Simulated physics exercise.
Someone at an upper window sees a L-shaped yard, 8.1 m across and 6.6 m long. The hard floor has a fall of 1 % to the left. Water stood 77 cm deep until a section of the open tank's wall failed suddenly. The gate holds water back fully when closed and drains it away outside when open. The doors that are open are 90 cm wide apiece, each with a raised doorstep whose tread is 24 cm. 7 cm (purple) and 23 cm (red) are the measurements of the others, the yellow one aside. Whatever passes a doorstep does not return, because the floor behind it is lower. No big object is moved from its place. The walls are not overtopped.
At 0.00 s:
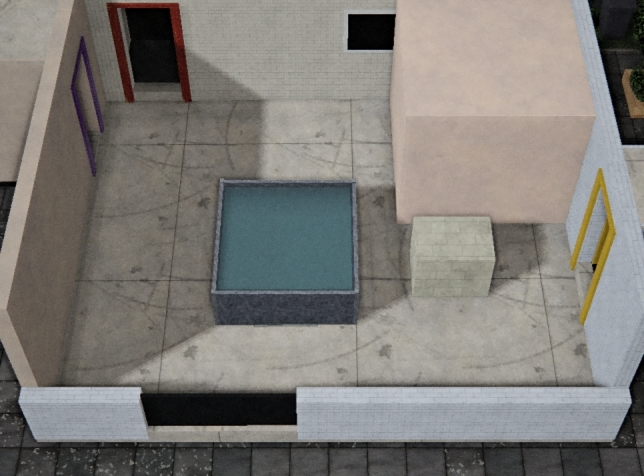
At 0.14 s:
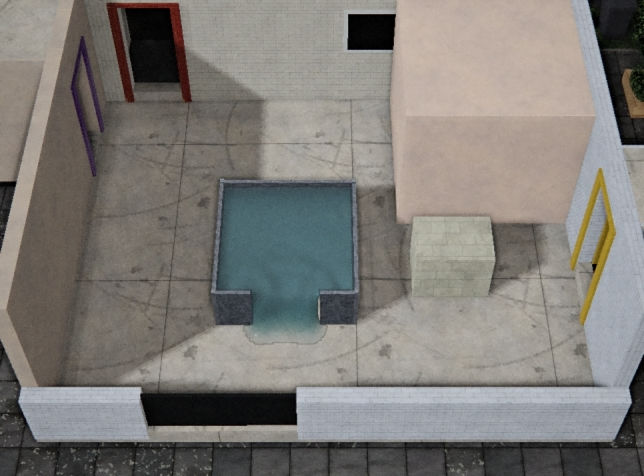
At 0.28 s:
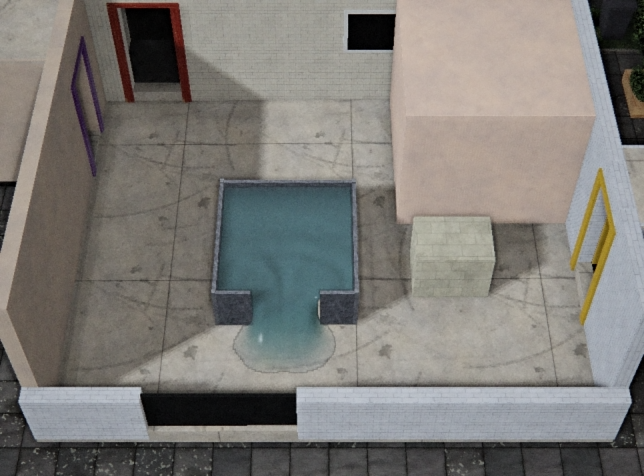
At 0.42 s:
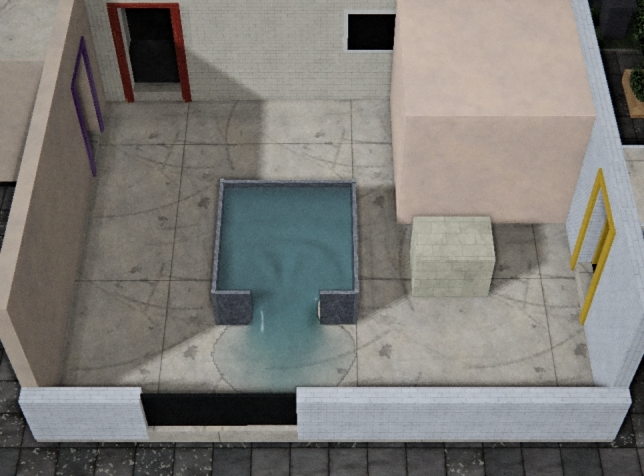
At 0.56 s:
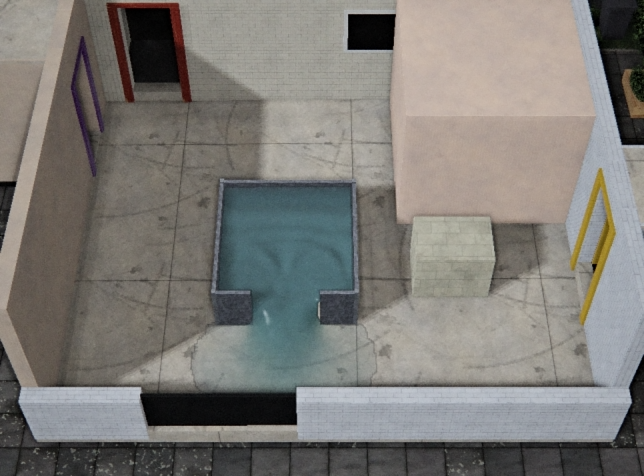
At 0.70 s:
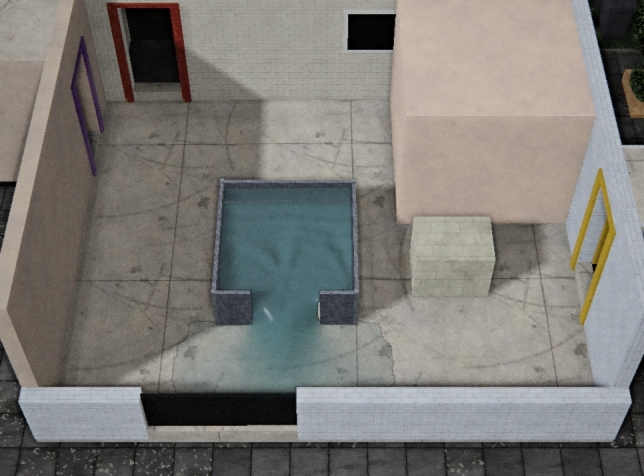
In a walled yard with red, purple and yellow doorways, an open tank of blue-green water stands still beside a pale block. A gap opens in its near side and water pours out, spreading across the concrete floor toward the low front wall, while ripples cross the surface inside the tank.
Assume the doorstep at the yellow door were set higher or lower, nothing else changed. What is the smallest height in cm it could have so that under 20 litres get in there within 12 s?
10.5 cm.
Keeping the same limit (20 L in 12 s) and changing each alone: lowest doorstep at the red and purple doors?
Some 11.0 cm for red, some 8.5 cm for purple.
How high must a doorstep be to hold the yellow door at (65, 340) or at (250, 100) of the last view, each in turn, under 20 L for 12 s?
In turn: About 19 cm, about 6.0 cm.
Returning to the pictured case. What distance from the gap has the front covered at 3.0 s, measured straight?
Around 4.8 m out.
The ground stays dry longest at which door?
The red door.
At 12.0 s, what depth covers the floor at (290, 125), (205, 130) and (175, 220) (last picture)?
Roughly 9, 8 and 7 cm, in turn.
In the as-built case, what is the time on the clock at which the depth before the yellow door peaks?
At roughly 3.2 s.
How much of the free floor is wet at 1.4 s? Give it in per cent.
15 %.
After 1.4 s water covers 15 % of the floor, deepest (49 cm) near (272, 405); it has not reached the yellow door.
After 3.0 s water covers 45 % of the floor, deepest (34 cm) near (64, 417); 13 cm at the yellow door, 0 litres in over its 24 cm doorstep.
After 12.0 s water covers 100 % of the floor, deepest (13 cm) near (52, 417); 8 cm at the yellow door, 0 litres in over its 24 cm doorstep.
At the yellow door as built, the water arrived by 2.7 s and peaked near 15 cm at 3.2 s.
Run again over the same 12 s with other heights there, 44 litres in over 8.5 cm, 8 litres over 12 cm. The limit of 20 litres is kept from about 10.5 cm up.
